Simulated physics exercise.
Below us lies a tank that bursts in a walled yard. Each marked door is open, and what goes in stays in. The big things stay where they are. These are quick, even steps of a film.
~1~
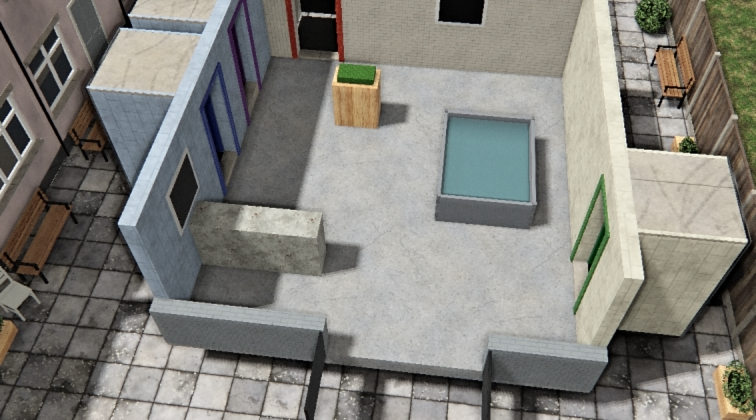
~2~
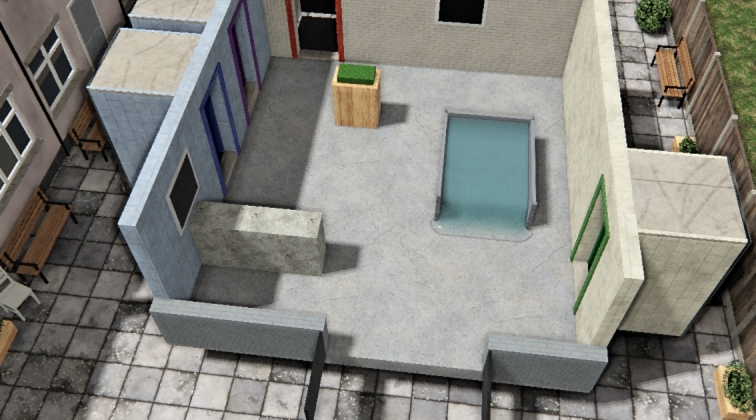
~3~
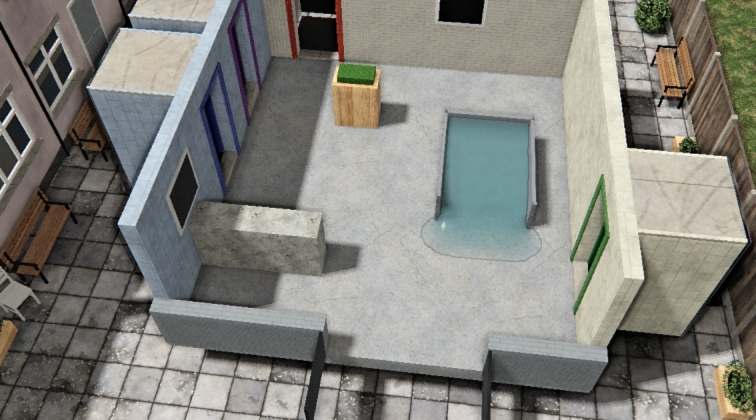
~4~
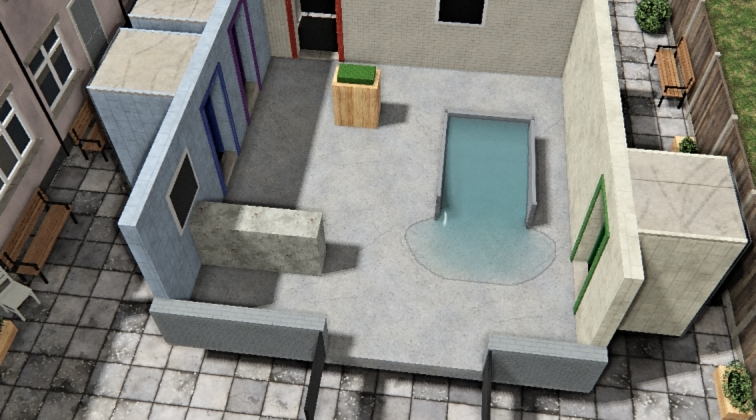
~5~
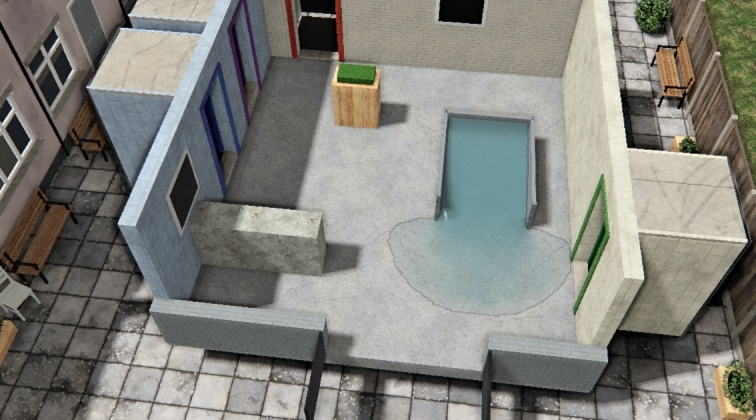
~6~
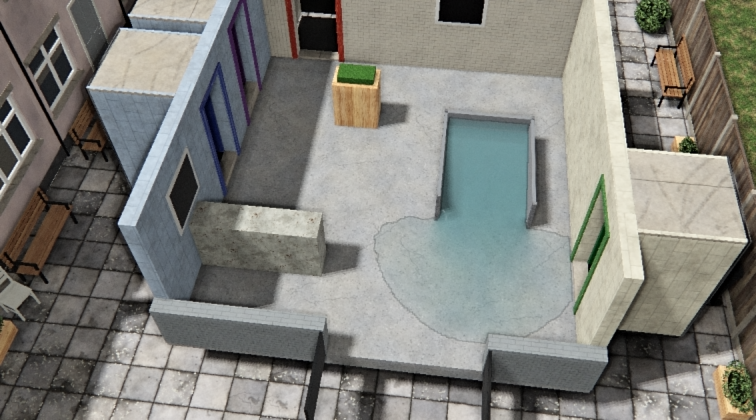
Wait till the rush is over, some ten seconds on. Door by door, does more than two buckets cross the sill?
One by one: The red door stays under that; the blue door stays under that; the green door takes more than that; the purple door stays under that.
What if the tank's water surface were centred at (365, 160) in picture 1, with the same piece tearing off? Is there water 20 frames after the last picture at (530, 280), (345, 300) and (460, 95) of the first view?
As listed: Free of water, flooded, free of water.
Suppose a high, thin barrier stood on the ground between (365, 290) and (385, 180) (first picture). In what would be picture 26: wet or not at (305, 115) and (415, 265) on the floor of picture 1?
One after the other: Not flooded, covered.
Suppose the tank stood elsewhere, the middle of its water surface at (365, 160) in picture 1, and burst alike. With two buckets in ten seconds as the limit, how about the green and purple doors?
In short: Green door holds, purple door keeps below it.
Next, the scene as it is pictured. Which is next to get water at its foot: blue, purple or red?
It is the blue door.
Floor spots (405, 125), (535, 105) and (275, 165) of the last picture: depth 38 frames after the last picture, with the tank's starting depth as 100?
In turn 0, 0 and 0 in a hundred.
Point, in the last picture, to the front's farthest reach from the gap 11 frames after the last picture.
Around (282, 334).
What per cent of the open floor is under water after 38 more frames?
Close to 40 %.
A moment on, water covers 25 % of the floor; the red door not reached, the blue door not reached, the green door wet at the sill, nothing in, the purple door not reached.
Next, water covers 25 % of the floor; the red door not reached, the blue door not reached, the green door under two buckets in, the purple door not reached.
Then, water covers 30 % of the floor; the red door not reached, the blue door not reached, the green door over two buckets in, the purple door not reached.
Later, water covers 40 % of the floor; the red door not reached, the blue door not reached, the green door over two buckets in, the purple door not reached.
In the end, water covers 45 % of the floor; the red door not reached, the blue door wet at the sill, nothing in, the green door over two buckets in, the purple door not reached.
